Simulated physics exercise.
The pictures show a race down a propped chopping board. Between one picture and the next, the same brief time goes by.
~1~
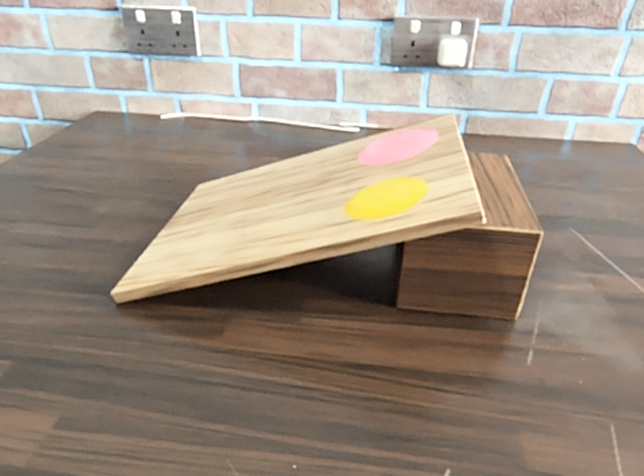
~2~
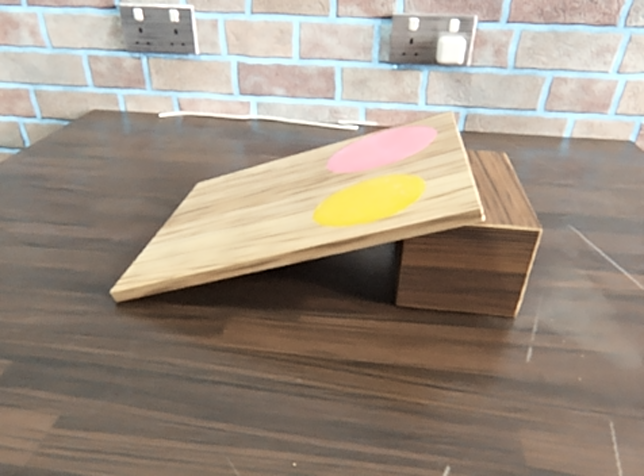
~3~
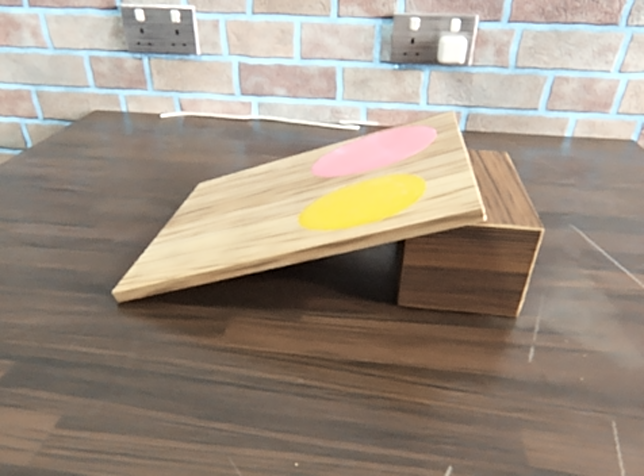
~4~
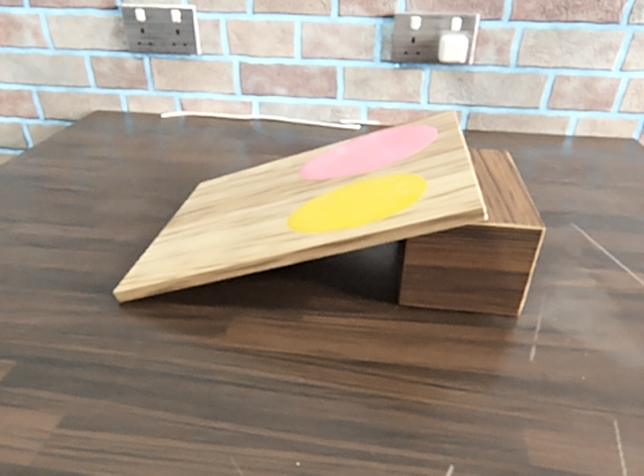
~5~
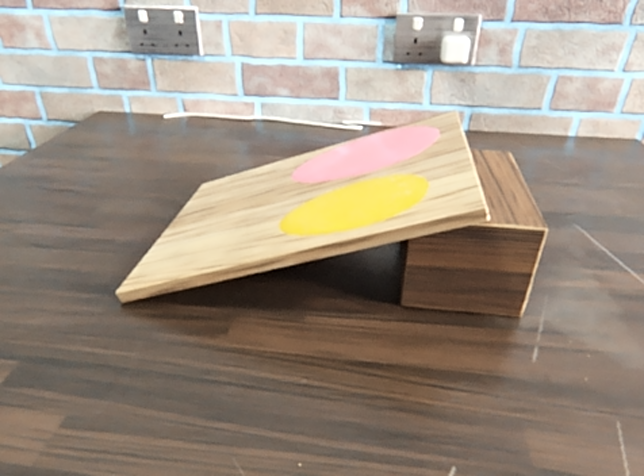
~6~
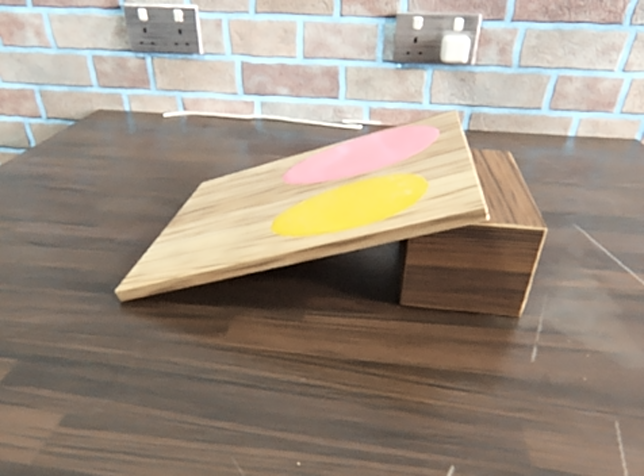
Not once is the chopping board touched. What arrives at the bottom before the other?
Looks like the one furthest from us will win the race.
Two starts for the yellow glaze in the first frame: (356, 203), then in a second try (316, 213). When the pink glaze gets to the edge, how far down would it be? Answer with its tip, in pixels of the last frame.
The tip reaches roughly (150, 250) on the first try and roughly (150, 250) on the second.
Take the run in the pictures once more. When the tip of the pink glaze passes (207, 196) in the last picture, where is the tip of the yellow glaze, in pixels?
Roughly (197, 241).
A moment on, the yellow glaze is three quarters of the way down; the pink glaze is three quarters of the way down.
Further on, the yellow glaze is three quarters of the way down; the pink glaze is close to the edge.
When it is over, the yellow glaze is close to the edge; the pink glaze is at the low edge.
